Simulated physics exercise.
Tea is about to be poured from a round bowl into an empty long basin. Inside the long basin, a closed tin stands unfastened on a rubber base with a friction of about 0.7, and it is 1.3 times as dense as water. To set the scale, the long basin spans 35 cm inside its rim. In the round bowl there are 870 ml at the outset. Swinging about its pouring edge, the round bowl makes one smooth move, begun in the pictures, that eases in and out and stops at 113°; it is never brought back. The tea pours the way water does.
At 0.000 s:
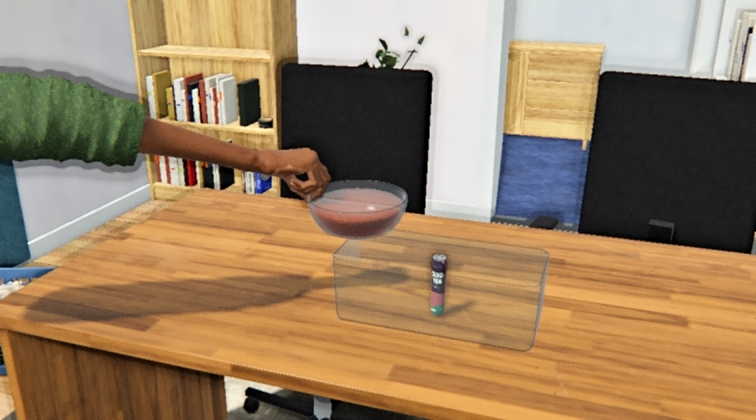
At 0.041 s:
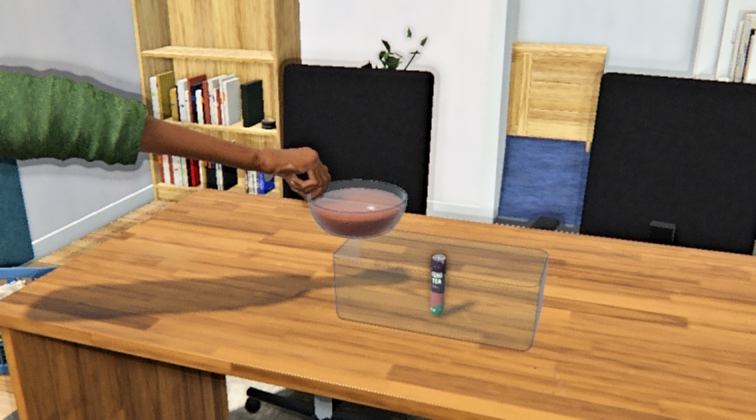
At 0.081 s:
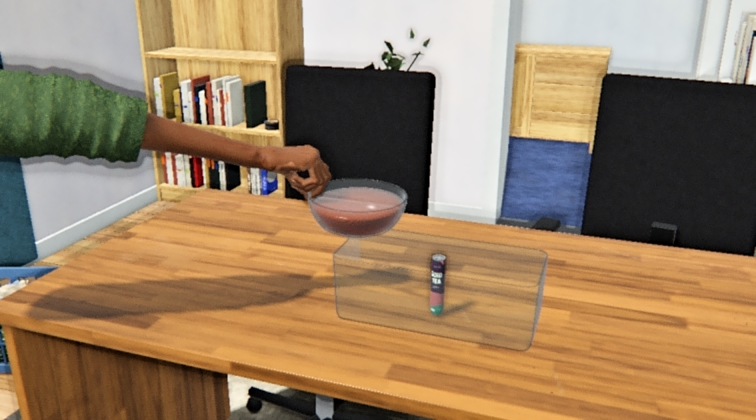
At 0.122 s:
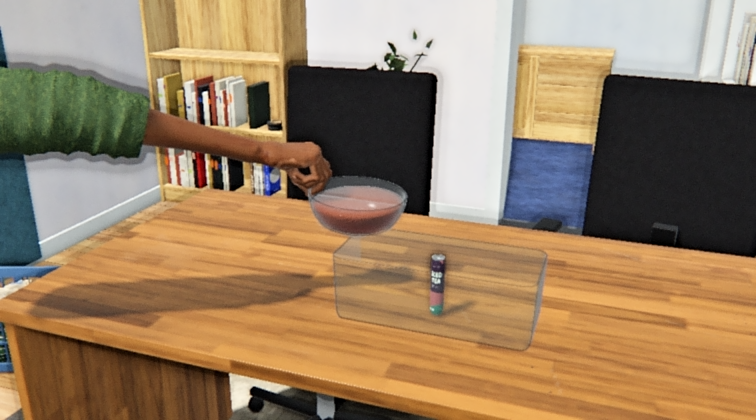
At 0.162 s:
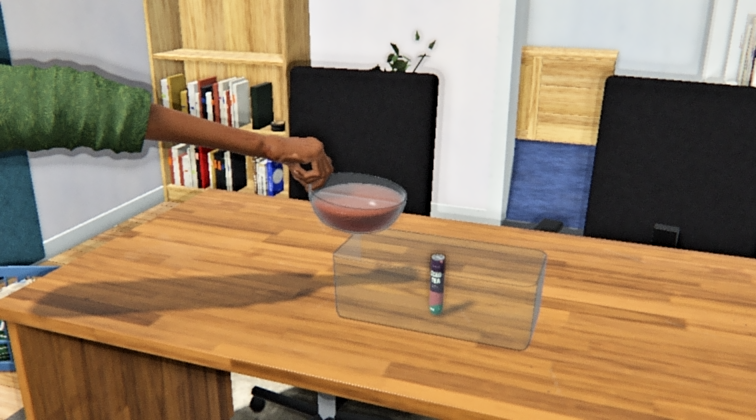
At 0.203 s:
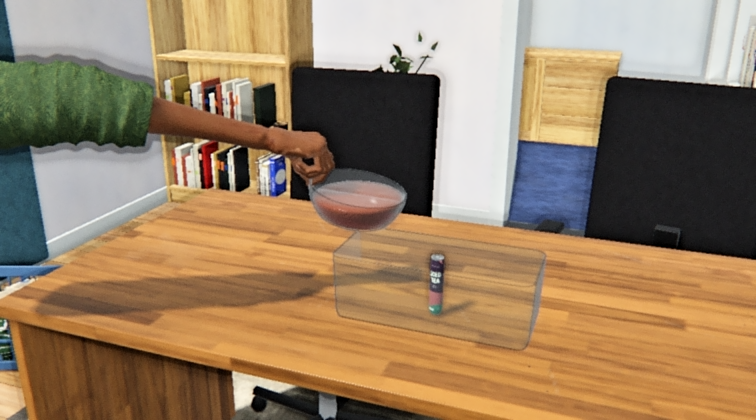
A round glass bowl of reddish tea, held by a hand reaching in from the left, tilted slightly to the right above a clear, long basin with a small tin standing inside on a wooden table.
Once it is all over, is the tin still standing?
It will stay erect.
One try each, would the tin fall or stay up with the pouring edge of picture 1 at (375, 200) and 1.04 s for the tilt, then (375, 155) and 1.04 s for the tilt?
Run one: It tumbles. Run two: It tumbles.
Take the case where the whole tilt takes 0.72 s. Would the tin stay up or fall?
Result: Tin tipped over.
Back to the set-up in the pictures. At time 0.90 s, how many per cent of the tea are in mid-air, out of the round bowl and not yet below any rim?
About 6 percent.
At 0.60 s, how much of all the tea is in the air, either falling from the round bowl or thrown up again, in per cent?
Near 44 per cent at that moment.
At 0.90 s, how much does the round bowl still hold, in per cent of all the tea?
Near 0 in a hundred.
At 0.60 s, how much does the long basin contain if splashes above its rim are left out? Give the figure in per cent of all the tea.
Close to 16 in a hundred.
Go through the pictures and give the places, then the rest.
It leans 0°; its right rim is at (404, 202); the tea meets the walls at (316, 197) and (403, 208); the long basin's rim runs from (347, 242) to (545, 269); the tin's top is at (439, 260), in the first frame.
It leans 0°; its right rim is at (404, 202); the tea meets the walls at (316, 197) and (403, 207), in the second frame.
It leans 2°; its right rim is at (404, 202); the tea meets the walls at (317, 196) and (403, 207), in the third frame.
It leans 4°; its right rim is at (404, 202); the tea meets the walls at (317, 194) and (403, 205), in the fourth frame.
It leans 7°; its right rim is at (404, 202); the tea meets the walls at (318, 191) and (403, 204), in the fifth frame.
It leans 10°; its right rim is at (403, 202); the tea meets the walls at (318, 188) and (403, 201), in the sixth frame.
By 0.60 s the tilt is 71° and 41 per cent is still to pour; the tin stands where it began.
By 0.90 s the tilt is 108° and 0 per cent is still to pour; the tin stands where it began.
By 1.21 s the tilt is 113° and 0 per cent is still to pour; the tin stands where it began.
By 1.54 s the tilt is 113° and 0 per cent is still to pour; the tin stands where it began.
At rest the tin stands where it began.
